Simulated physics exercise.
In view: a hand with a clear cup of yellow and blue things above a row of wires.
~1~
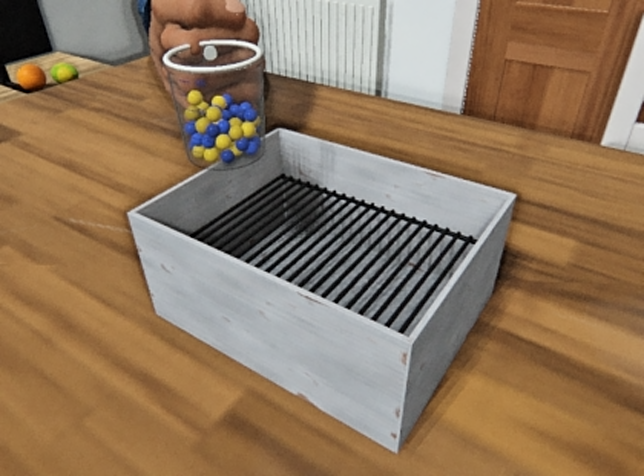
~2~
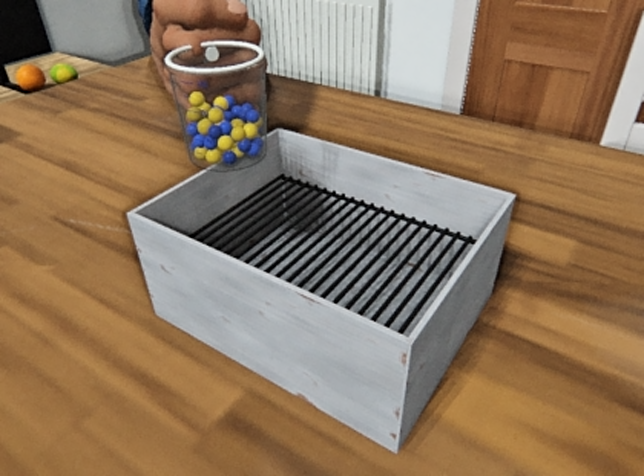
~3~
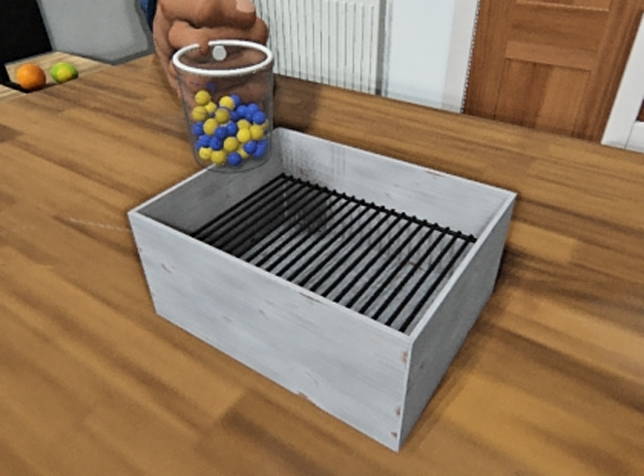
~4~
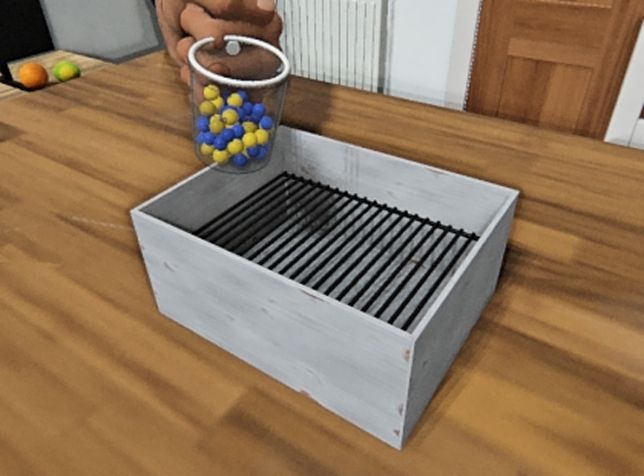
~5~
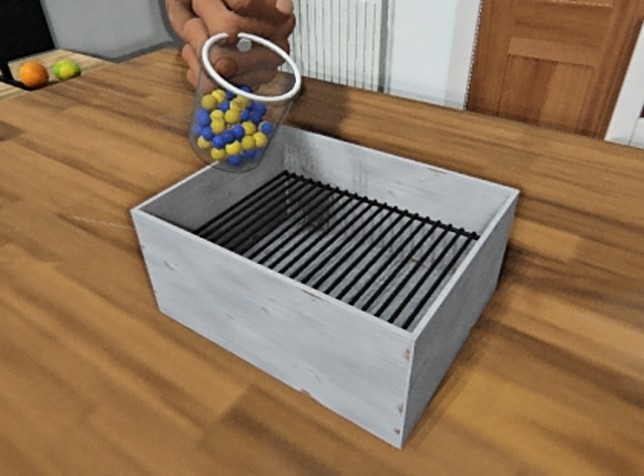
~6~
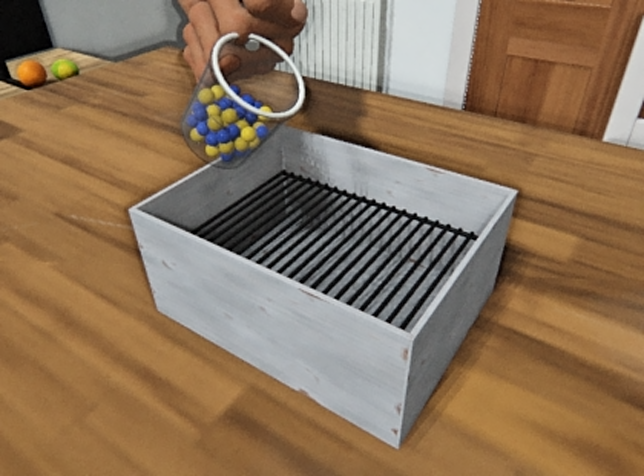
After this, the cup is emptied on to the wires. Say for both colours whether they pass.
In the end the yellow ones rest on the wires, and the blue ones rest on the wires.
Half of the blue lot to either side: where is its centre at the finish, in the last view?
At about (326, 232).
Then, 0.45 s later than the last frame, yellow ones, every one in the cup; blue ones, every one in the cup.
Then, 0.84 s later than the last frame, yellow ones, roughly two thirds in the cup, roughly a third on or over the wires; blue ones, roughly two thirds in the cup, roughly a third on or over the wires.
Then, 1.17 s later than the last frame, yellow ones, every one on or over the wires; blue ones, every one on or over the wires.
When it is over, yellow ones, every one on the wires, not one under the rack; blue ones, every one on the wires, not one under the rack.
